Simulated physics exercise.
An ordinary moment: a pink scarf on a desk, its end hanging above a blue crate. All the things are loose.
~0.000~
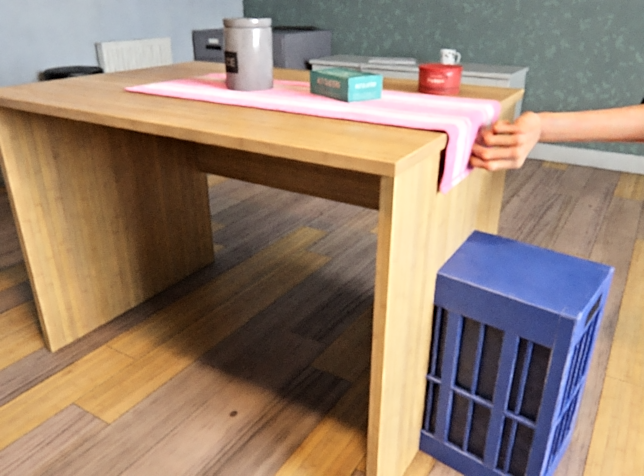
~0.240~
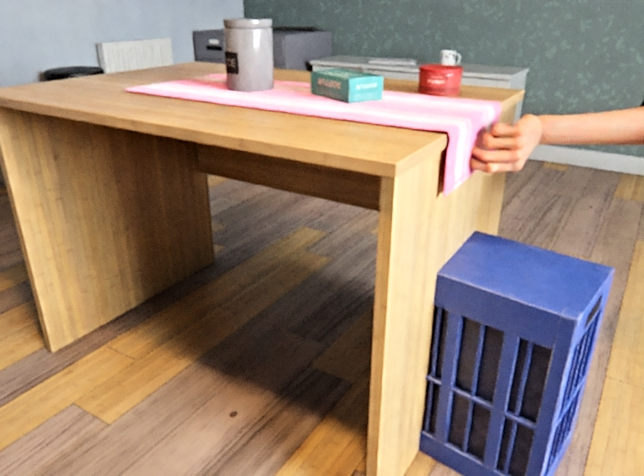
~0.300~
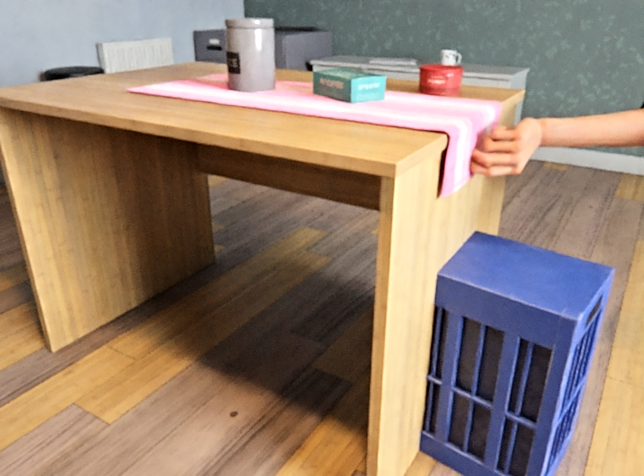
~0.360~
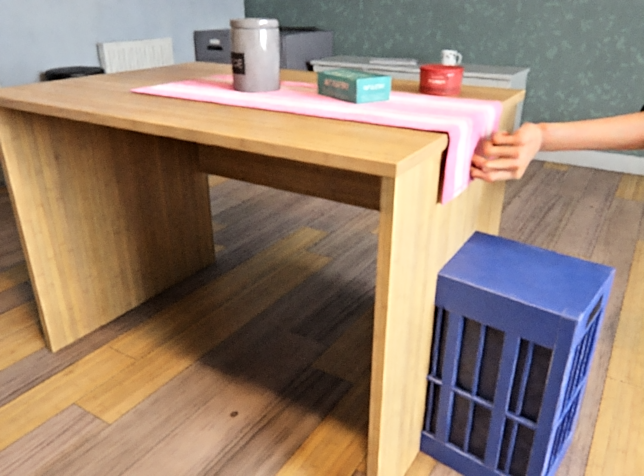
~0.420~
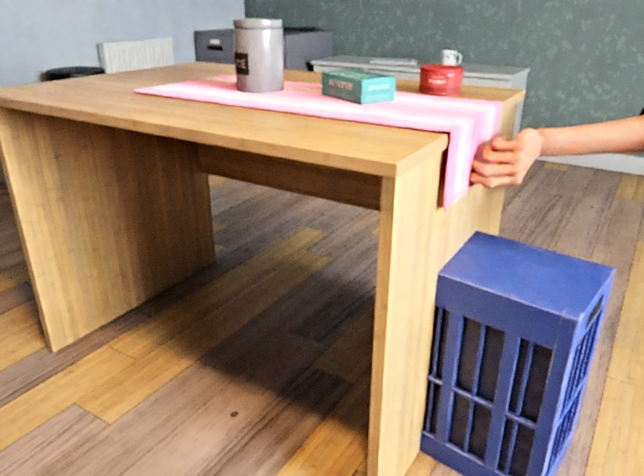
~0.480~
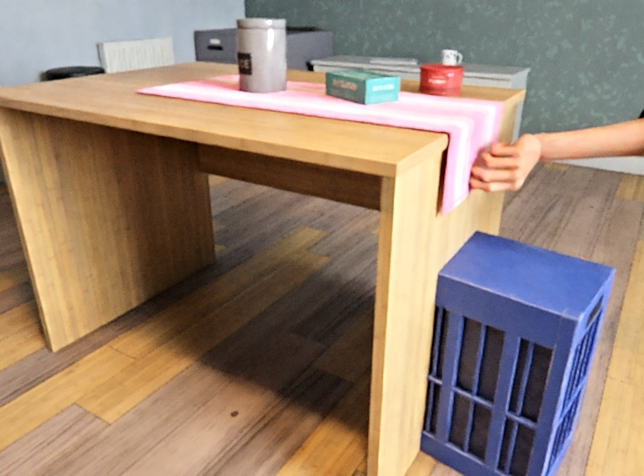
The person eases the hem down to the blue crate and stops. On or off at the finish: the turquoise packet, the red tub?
Outcome: The turquoise packet stays on the table; the red tub remains up there.
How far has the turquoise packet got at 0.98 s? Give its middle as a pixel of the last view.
At about (399, 90).
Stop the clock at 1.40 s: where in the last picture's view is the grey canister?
By then it is at (312, 59).
After 0.98 s, hem going down; packet carried along near (399, 90); tub unmoved.
After 1.40 s, hem on the crate; packet carried along near (421, 92); tub unmoved.
At rest, hem on the crate; packet carried along near (421, 92); tub unmoved. The turquoise packet remains up there and the red tub keeps clear of the edge.
